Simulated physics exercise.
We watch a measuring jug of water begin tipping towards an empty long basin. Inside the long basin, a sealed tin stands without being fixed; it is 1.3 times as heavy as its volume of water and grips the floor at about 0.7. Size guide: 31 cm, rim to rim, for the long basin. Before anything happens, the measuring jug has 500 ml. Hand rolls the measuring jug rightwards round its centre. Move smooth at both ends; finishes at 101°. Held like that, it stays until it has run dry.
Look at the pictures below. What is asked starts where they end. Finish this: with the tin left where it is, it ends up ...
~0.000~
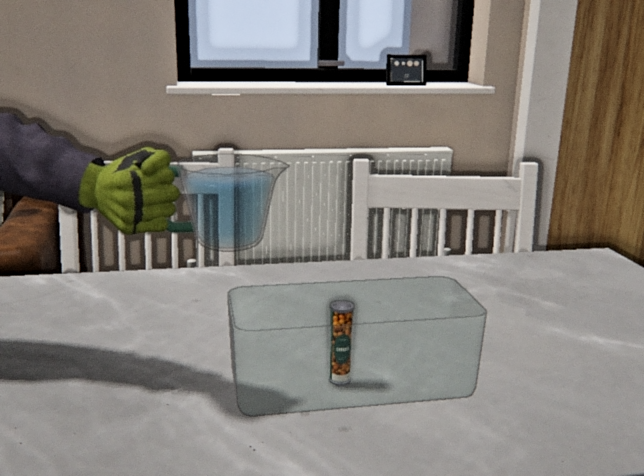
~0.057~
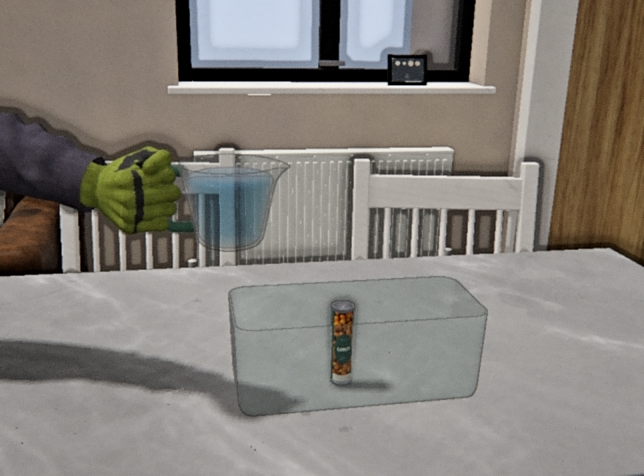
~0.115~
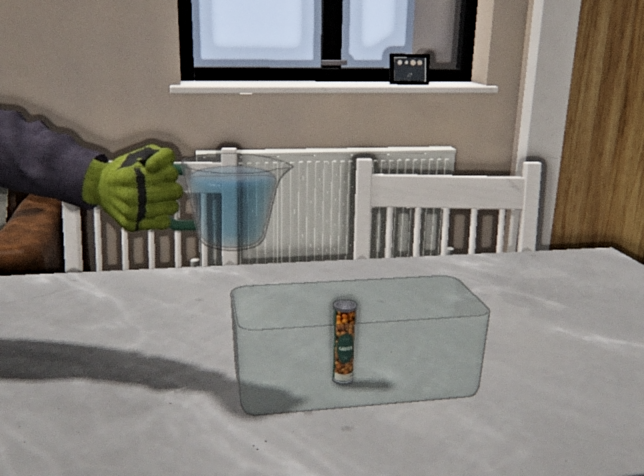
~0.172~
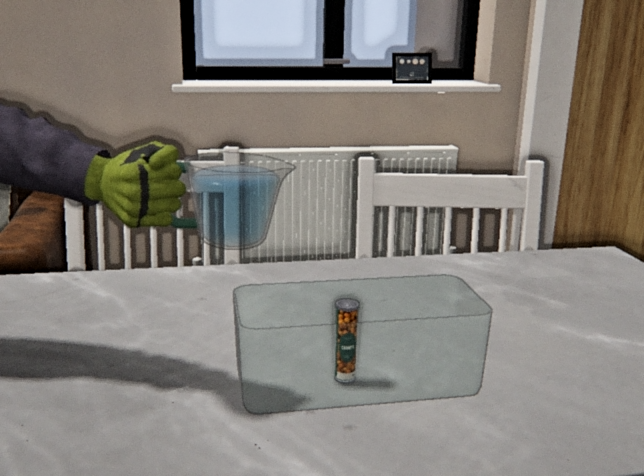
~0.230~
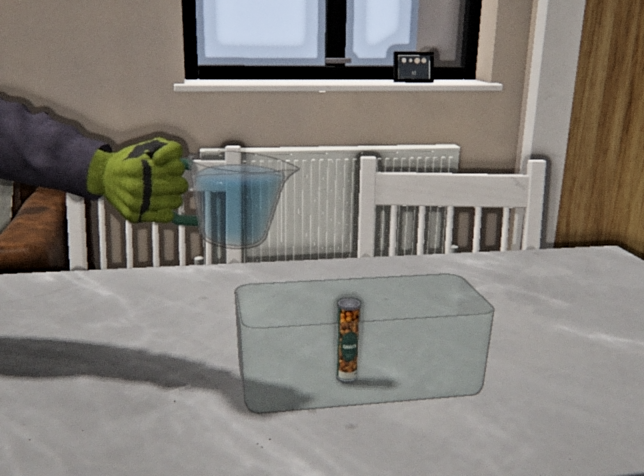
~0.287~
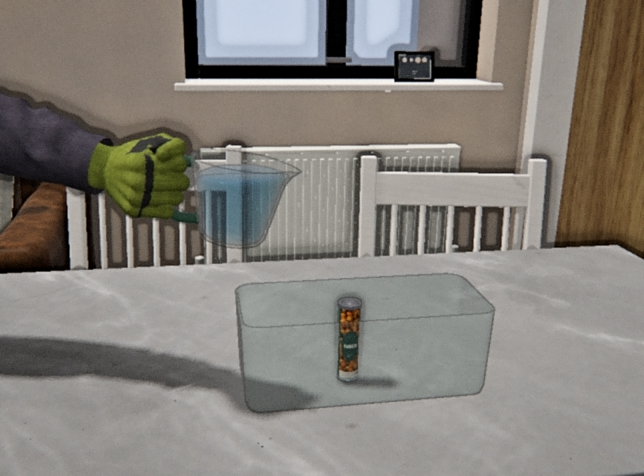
It ends up knocked over.
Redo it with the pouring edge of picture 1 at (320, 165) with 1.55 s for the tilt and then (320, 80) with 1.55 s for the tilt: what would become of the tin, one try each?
Try 1: Still standing; try 2: Still standing.
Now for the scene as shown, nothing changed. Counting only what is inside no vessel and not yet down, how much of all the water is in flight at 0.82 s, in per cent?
Some 18 per cent.
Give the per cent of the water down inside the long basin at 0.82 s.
About 10 per cent.
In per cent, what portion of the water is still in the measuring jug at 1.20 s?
Share remaining: Approx. 16 %.
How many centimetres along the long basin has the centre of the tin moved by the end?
It finishes around 7.0 cm from where it began.
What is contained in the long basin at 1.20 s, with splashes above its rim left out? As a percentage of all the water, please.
Close to 72 in a hundred.
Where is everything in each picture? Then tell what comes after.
The first picture shows tilt 0°; pouring edge (289, 164); surface from (183, 176) to (274, 174); the long basin's rim runs from (231, 310) to (470, 296); the tin's top is at (342, 309).
The second picture shows tilt 0°; pouring edge (291, 165); surface from (184, 176) to (274, 174).
The third picture shows tilt 1°; pouring edge (293, 165); surface from (187, 176) to (277, 174).
The fourth picture shows tilt 3°; pouring edge (297, 166); surface from (190, 174) to (281, 173).
The fifth picture shows tilt 5°; pouring edge (300, 167); surface from (193, 173) to (284, 173).
The sixth picture shows tilt 8°; pouring edge (302, 170); surface from (196, 174) to (288, 172).
By 0.82 s the tilt is 55° and 71 per cent is still to pour; the tin stands where it began.
By 1.20 s the tilt is 89° and 16 per cent is still to pour; the tin leans 8°.
By 1.61 s the tilt is 101° and 0 per cent is still to pour; the tin lies on its side.
By 2.05 s the tilt is 101° and 0 per cent is still to pour; the tin lies on its side.
At rest the tin lies on its side.
